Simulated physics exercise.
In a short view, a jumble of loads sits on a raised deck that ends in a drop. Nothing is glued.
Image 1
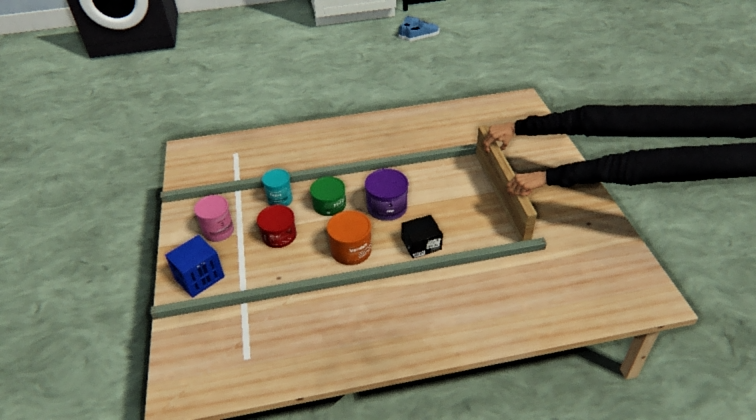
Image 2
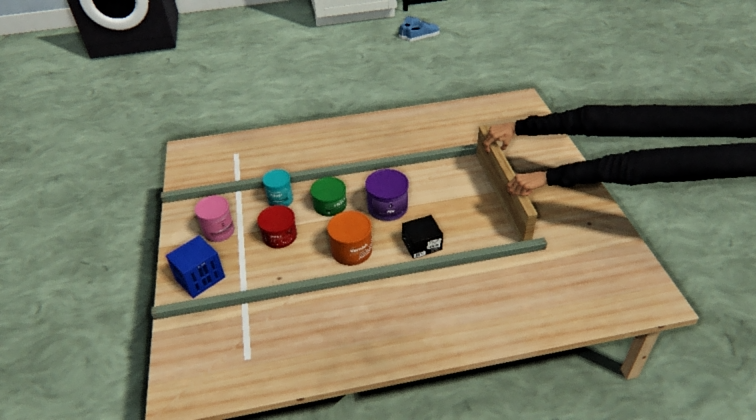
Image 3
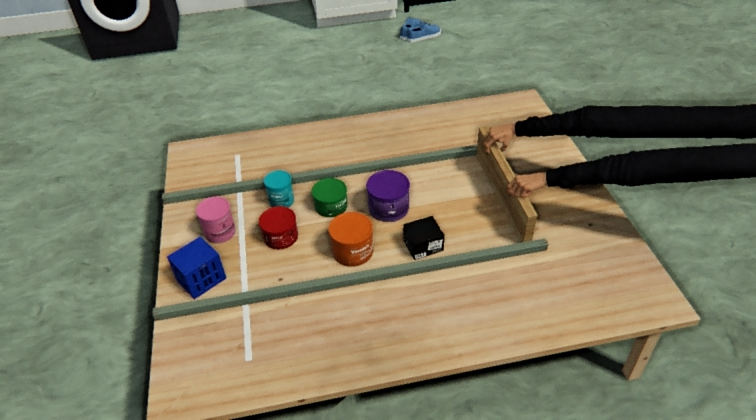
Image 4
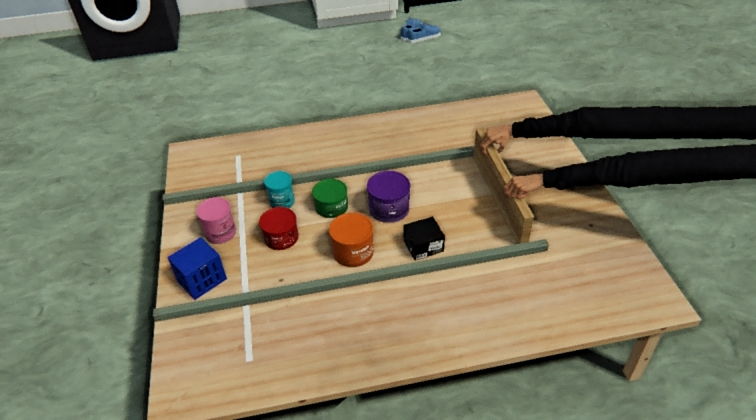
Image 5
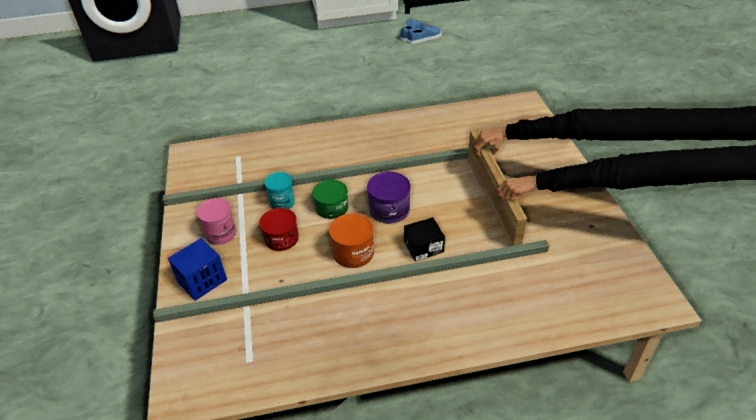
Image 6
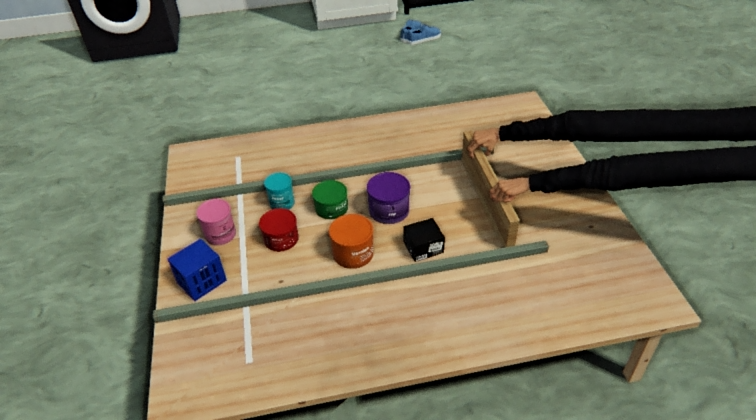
Two hands slide a wooden plank slightly left toward colourful pails and boxes that stay still.
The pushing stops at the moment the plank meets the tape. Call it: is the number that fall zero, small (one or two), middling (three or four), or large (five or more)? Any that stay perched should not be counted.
It is small.
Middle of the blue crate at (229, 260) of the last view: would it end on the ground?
It goes off the edge.
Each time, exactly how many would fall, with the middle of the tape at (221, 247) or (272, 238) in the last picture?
Result, try by try: 2, 0.
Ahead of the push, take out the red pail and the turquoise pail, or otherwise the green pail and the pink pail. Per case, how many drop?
In order, the numbers are 1 and 1.
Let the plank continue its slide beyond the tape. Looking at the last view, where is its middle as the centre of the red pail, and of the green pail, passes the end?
Around (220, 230) first and around (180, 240) second.
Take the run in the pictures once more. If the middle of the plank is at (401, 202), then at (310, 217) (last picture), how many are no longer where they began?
The counts are 2 and 6.
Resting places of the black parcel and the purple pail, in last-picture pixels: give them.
Taking them in turn, first comes (226, 273), then (218, 233).
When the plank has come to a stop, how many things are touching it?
The count in contact is 3.
Soon after, none off yet; blue crate at rest near (198, 270); pink pail at rest near (217, 223); red pail at rest near (279, 230).
After that, none off yet; blue crate displaced a little near (191, 271); pink pail displaced a little near (207, 220); red pail displaced about its own width near (228, 240).
In the end, the number that fall off is one or two; gone, blue crate.
